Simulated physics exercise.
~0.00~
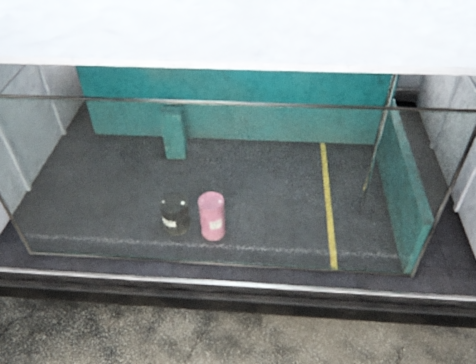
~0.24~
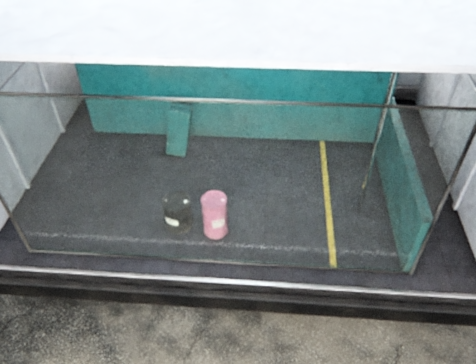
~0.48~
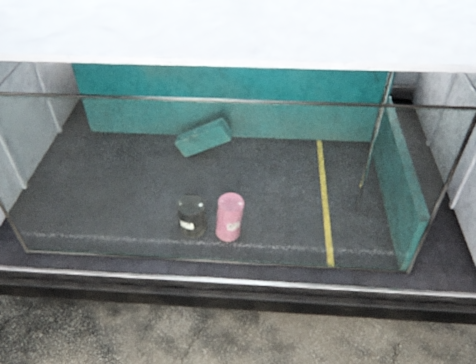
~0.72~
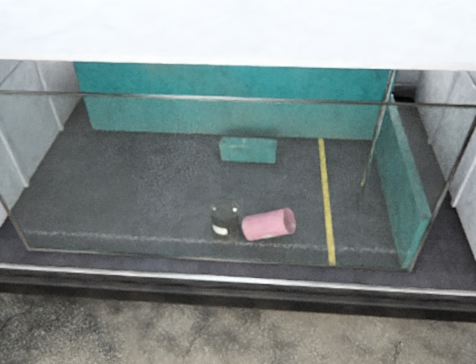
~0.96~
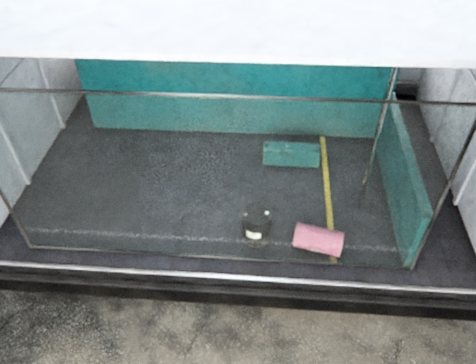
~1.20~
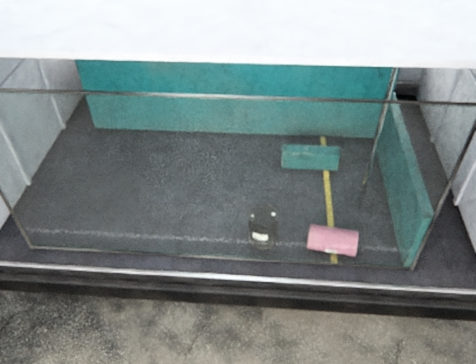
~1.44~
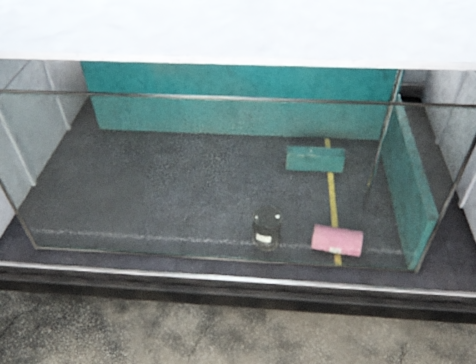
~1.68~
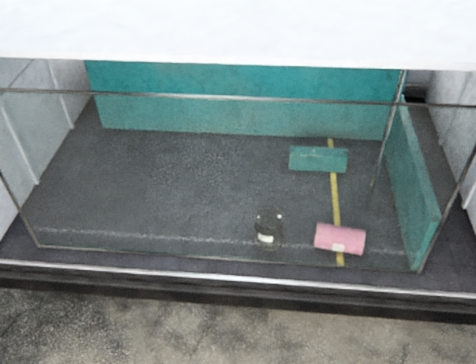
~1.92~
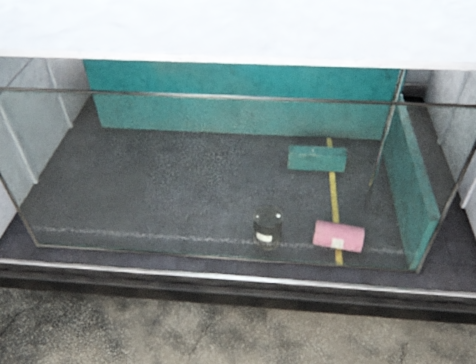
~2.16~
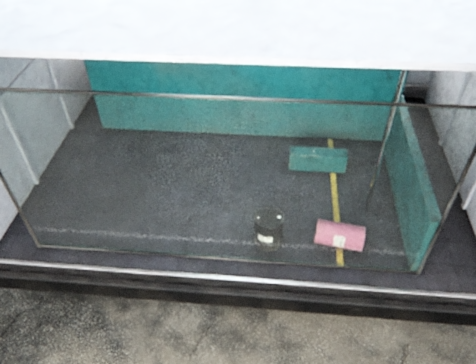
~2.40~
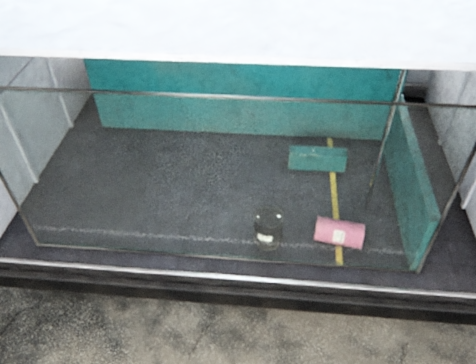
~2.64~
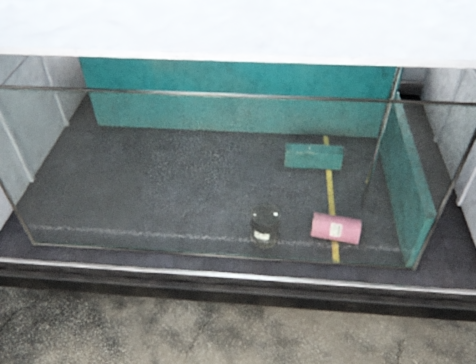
We see a teal box, a pink drum and a black drum slide right across a dark floor behind glass; the box topples first, then the pink drum, which ends lying across the yellow line, while the black drum stays upright and stops short, as does the box's middle.
